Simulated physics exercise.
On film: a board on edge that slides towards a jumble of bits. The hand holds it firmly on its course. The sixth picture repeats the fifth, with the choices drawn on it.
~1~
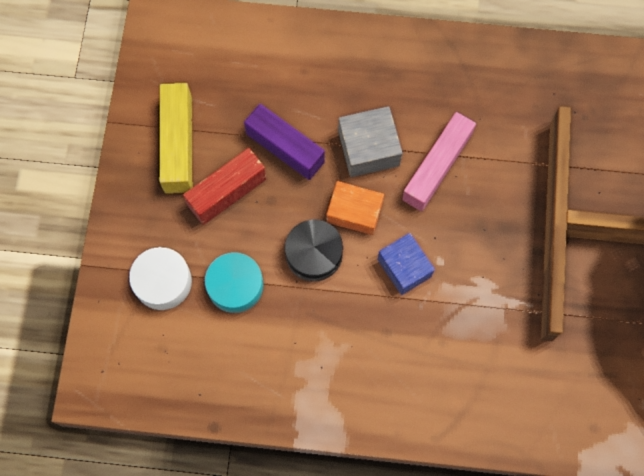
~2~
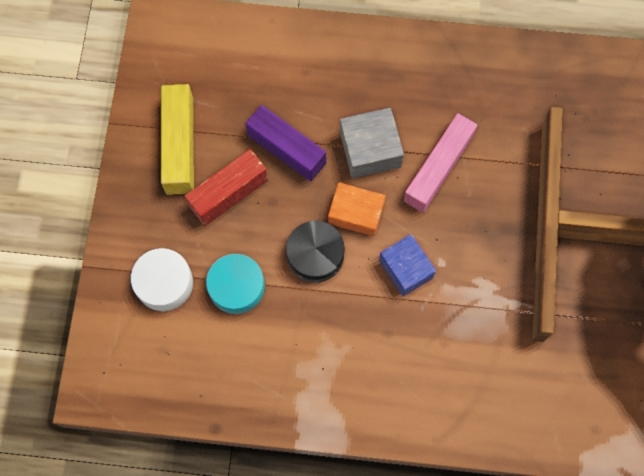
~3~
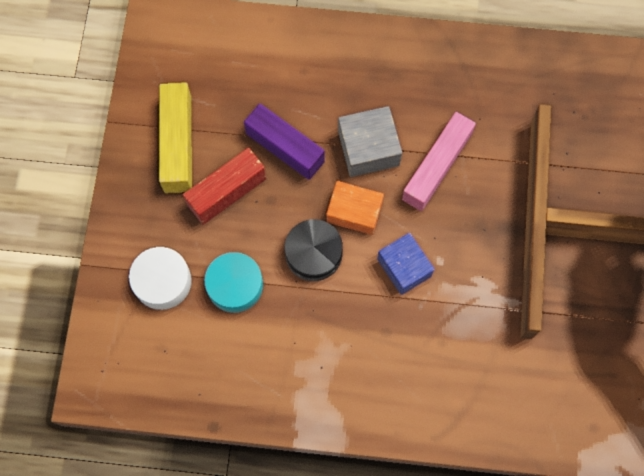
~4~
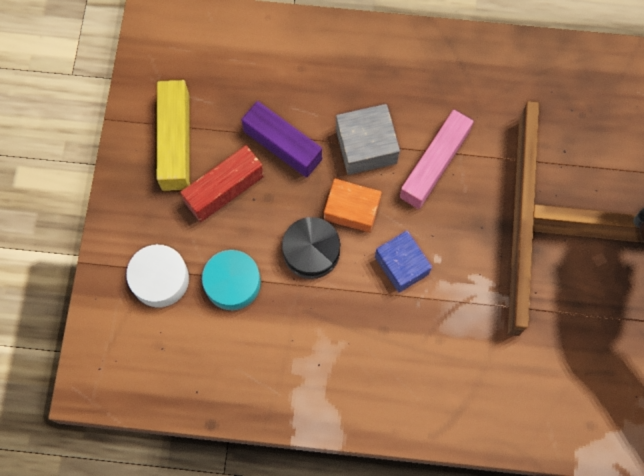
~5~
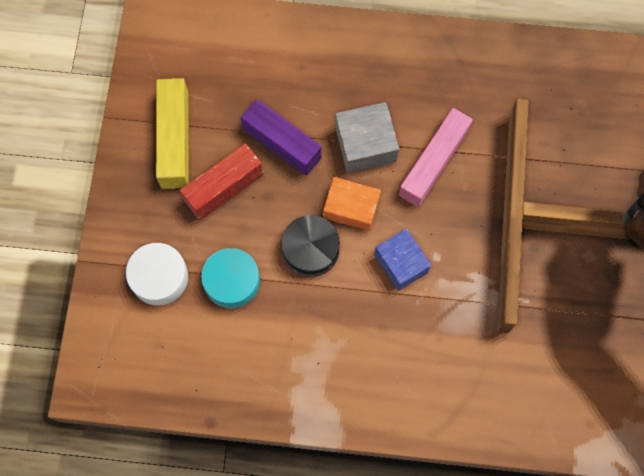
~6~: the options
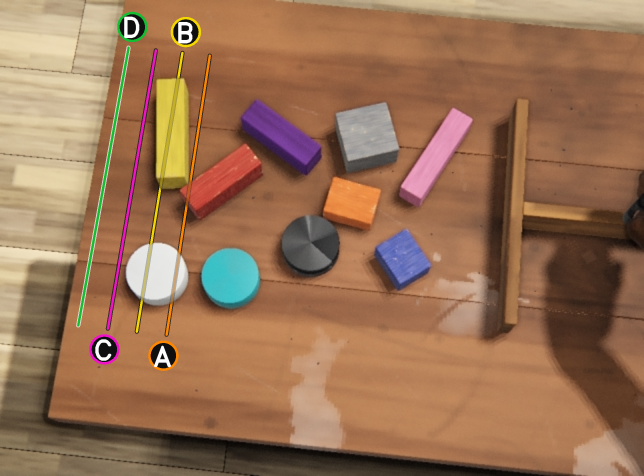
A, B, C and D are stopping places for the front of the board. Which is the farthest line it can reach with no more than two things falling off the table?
As far as mark A.
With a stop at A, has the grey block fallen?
By then, no.
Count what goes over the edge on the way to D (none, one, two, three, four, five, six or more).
In all, six or more.
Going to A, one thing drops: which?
The yellow bar goes over.
On the marked copy, A at (189, 189); B at (161, 186); C at (133, 184); D at (105, 181).
Taking A. A third of the way, board (398, 196); grey block (345, 130); purple stick (277, 137).
Two thirds of the way, board (281, 184); yellow bar (165, 131); white tin (146, 279).
When it is over, board (189, 175); yellow bar over the edge; red bar (94, 178); one fallen.
As for the rest, B drops four; C drops seven; D drops ten.
